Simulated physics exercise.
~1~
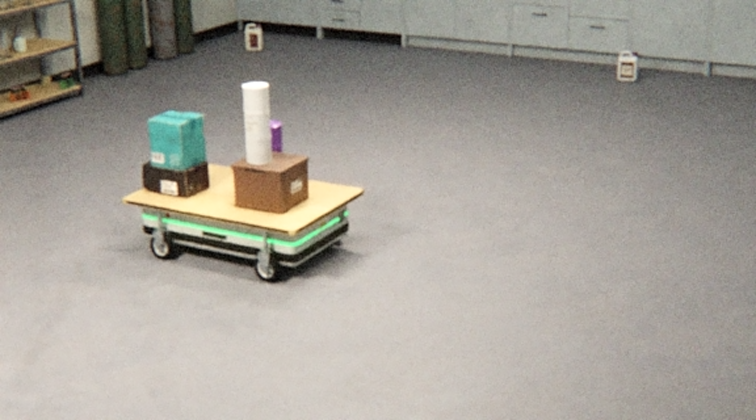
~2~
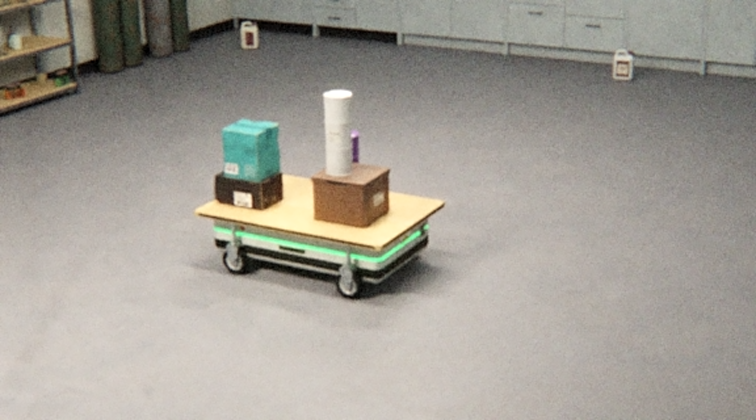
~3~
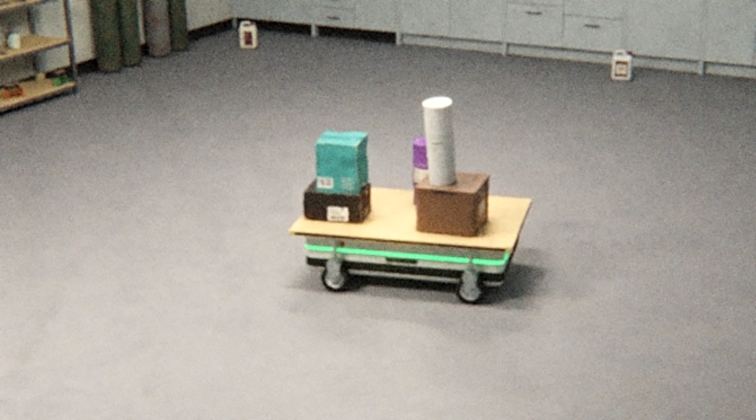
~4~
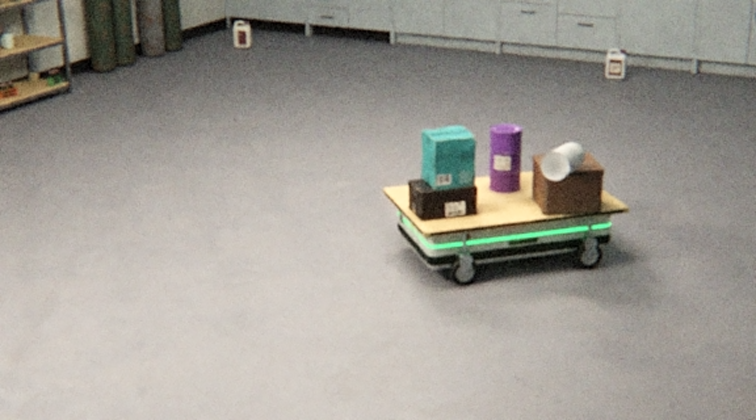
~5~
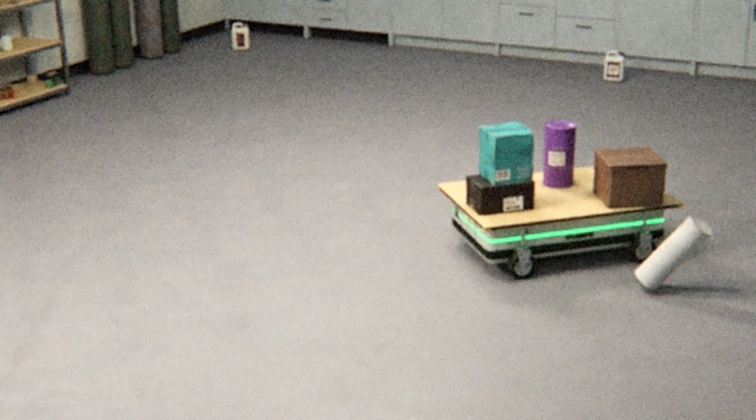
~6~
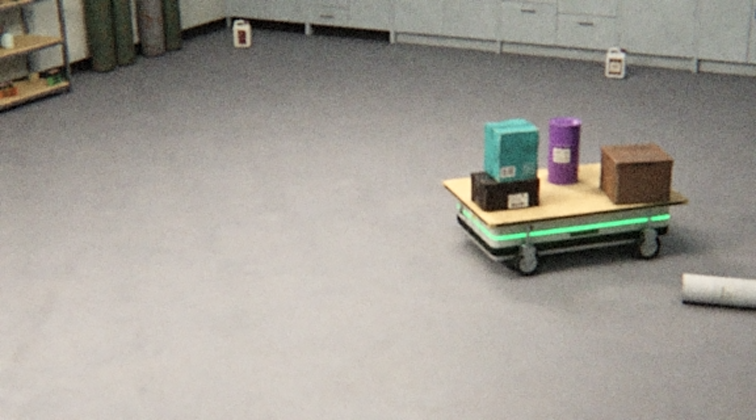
In a grey-floored room with pale cabinets along the back and shelves at the left, a slightly swaying camera looks down on a low wheeled cart with a green light strip. Its wooden deck carries a turquoise box on a black parcel at left, a tall white cylinder on a brown box at right, and a purple canister behind. The cart rolls rightward and turns, bringing the purple canister into fuller view. The white cylinder tips over on the brown box, then drops off the right side. The cart stops, the cylinder lying on the floor at right while the other items remain aboard, upright.
